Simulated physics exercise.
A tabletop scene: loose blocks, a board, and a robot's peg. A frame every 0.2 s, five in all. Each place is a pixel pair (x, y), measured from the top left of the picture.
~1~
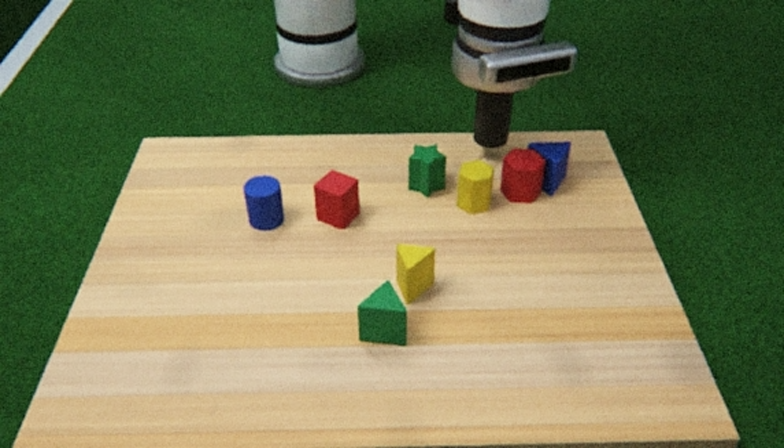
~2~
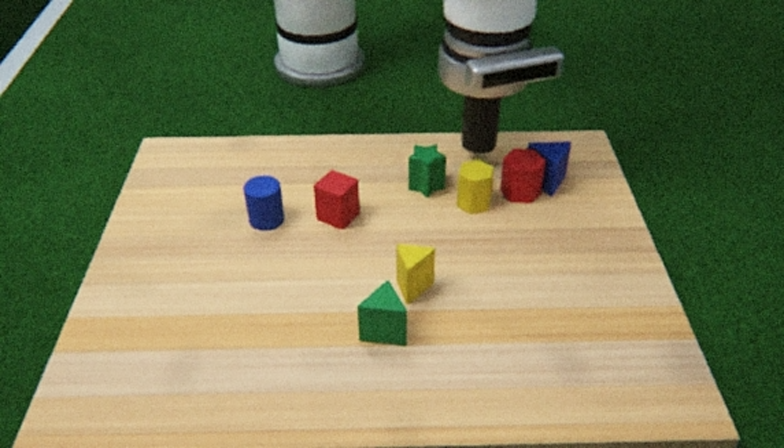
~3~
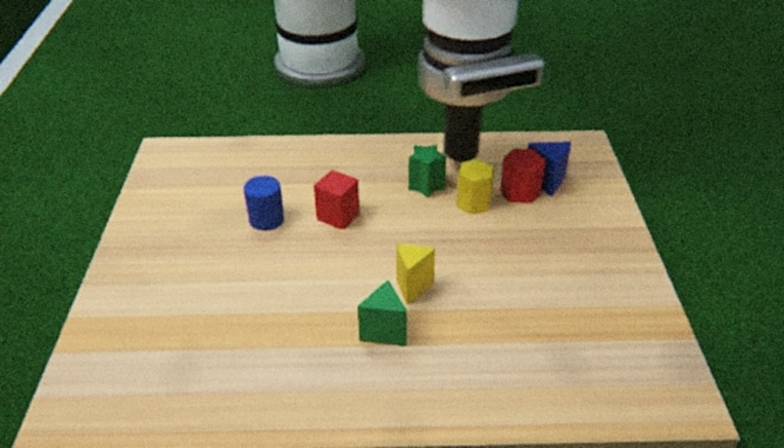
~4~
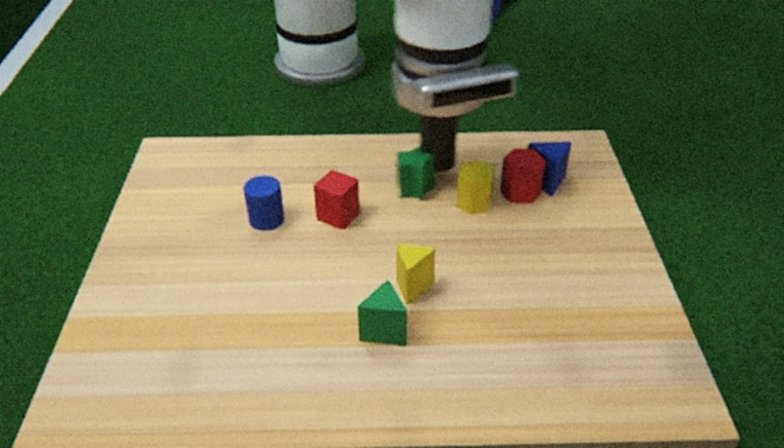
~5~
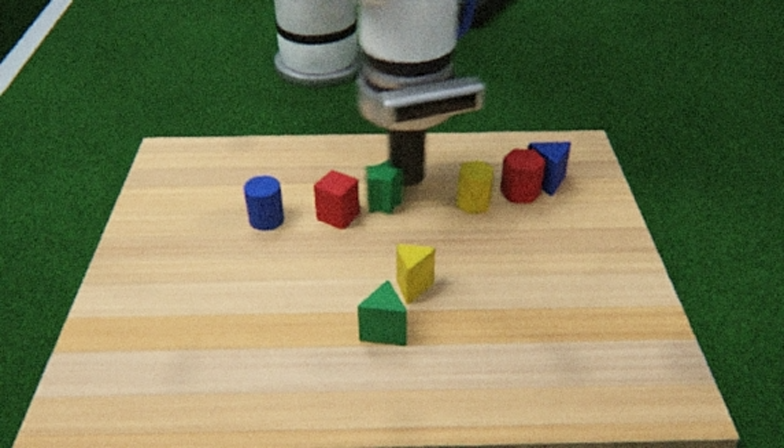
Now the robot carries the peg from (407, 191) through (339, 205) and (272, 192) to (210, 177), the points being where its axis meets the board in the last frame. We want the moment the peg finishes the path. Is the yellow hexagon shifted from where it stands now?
No.
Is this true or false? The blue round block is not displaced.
That statement is accurate.
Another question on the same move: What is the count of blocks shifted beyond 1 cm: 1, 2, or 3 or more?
Answer: 2.
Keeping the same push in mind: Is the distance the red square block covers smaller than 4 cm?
In short: Yes.
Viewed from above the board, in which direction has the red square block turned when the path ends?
Answer: With the clock.
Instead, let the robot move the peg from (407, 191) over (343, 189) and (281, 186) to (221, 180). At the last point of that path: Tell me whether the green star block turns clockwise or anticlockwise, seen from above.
Viewed from overhead, the green star block winds up turned anticlockwise.
The first path, step by step. One third of the way, peg at (337, 189); red square block at (313, 194), turned 60° clockwise; green star block at (349, 192), turned 60° anticlockwise.
Two thirds of the way, peg at (270, 176); red square block at (313, 194), turned 60° clockwise; green star block at (349, 192), turned 60° anticlockwise.
At the end, peg at (207, 162); blue round block unmoved; red square block at (313, 194), turned 60° clockwise; green star block at (349, 192), turned 60° anticlockwise; yellow hexagon unmoved.
